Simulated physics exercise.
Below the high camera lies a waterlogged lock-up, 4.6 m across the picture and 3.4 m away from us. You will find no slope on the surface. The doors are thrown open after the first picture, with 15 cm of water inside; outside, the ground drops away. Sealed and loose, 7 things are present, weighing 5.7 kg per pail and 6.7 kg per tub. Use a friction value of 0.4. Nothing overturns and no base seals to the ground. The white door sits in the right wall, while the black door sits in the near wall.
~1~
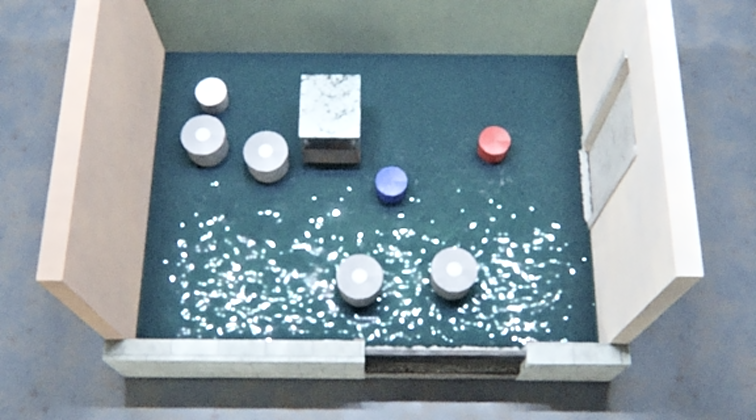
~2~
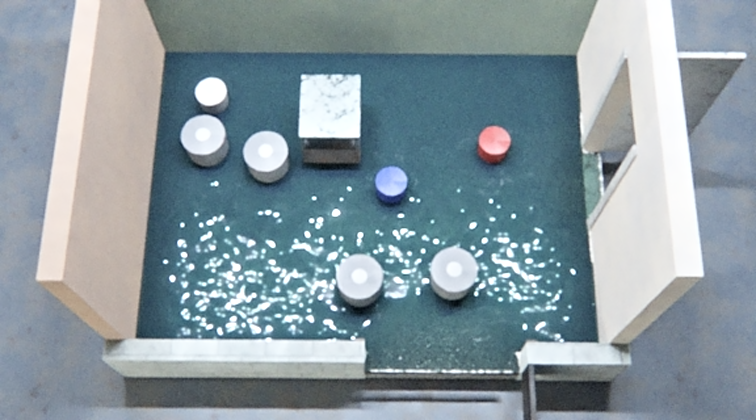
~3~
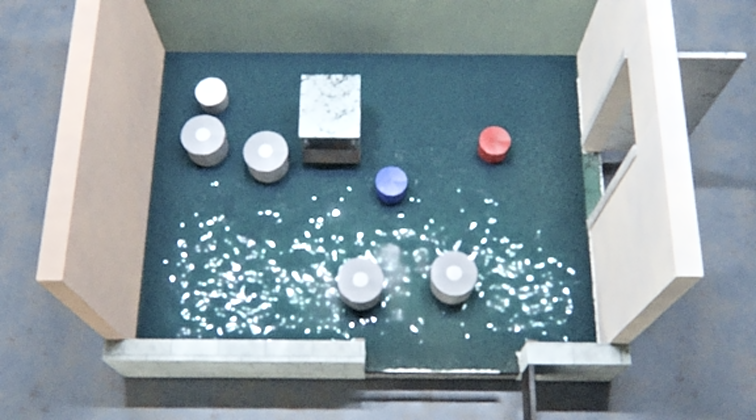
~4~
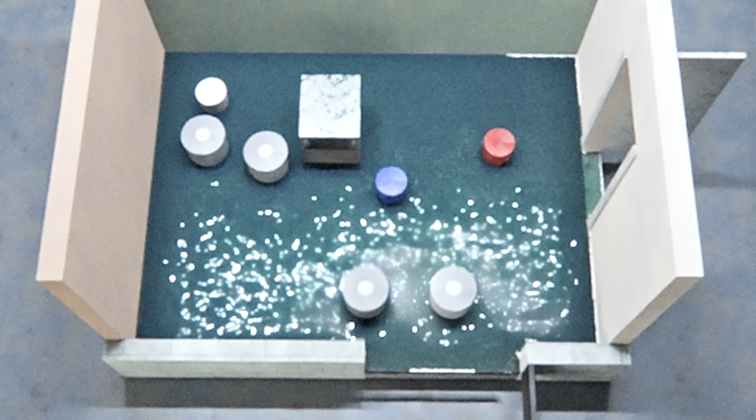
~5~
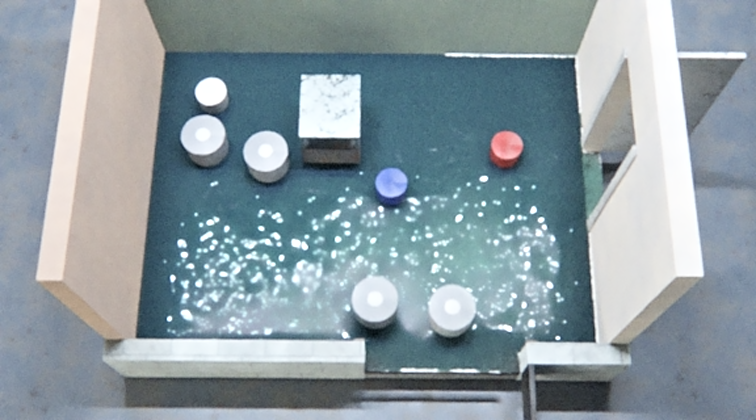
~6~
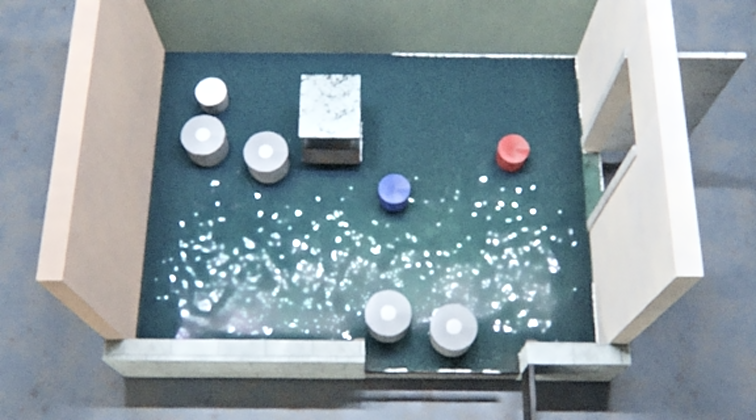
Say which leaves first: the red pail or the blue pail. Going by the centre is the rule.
The red one.
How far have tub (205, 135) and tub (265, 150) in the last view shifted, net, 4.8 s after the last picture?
Respectively 50 cm and 140 cm.
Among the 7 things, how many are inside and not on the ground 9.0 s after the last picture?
Count at that moment: 2.
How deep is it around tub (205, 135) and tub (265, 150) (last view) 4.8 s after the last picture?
Some 8 cm at the first, some 9 cm at the second.
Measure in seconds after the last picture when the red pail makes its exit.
3.0 s.
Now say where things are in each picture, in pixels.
In the first picture, the red pail at (495, 140) floats; the blue pail at (391, 181), afloat; about 2230 L in view; 0 of 7 have shifted.
In the second picture, the red pail at (495, 140), afloat; the blue pail at (391, 181), afloat; about 2200 L in view; 0 of 7 have shifted.
In the third picture, the red pail at (495, 141), afloat; the blue pail at (391, 181), afloat; about 2140 L in view; 0 of 7 have shifted.
In the fourth picture, the red pail at (500, 142) floats, 5 cm from its start; the blue pail at (391, 181) floats; 15 cm deep round most things; 3 of 7 have shifted.
In the fifth picture, the red pail at (507, 145) floats, 14 cm from its start; the blue pail at (392, 183) floats; 14 cm deep round most things; 3 of 7 have shifted.
In the sixth picture, the red pail at (514, 149), afloat, 21 cm from its start; the blue pail at (394, 189), afloat, 8 cm from its start; about 1960 L in view; 4 of 7 have shifted.
Then, 1.0 s after the last picture the red pail is near (532, 170), 0.5 m from its start, afloat; the blue pail is near (412, 208), 0.3 m from its start, afloat; 2 of 7 are out; 5 afloat.
Then, 4.8 s after the last picture the red pail has gone out (2.9 s after the last picture); the blue pail is near (487, 268), 1.3 m from its start, afloat; 3 of 7 are out; 4 afloat.
Then, 9.0 s after the last picture the red pail has gone out (2.9 s after the last picture); the blue pail has gone out (8.2 s after the last picture); 4 of 7 are out; 2 afloat.
Then, 13.0 s after the last picture the red pail has gone out (2.9 s after the last picture); the blue pail has gone out (8.2 s after the last picture); 4 of 7 are out; 2 afloat.
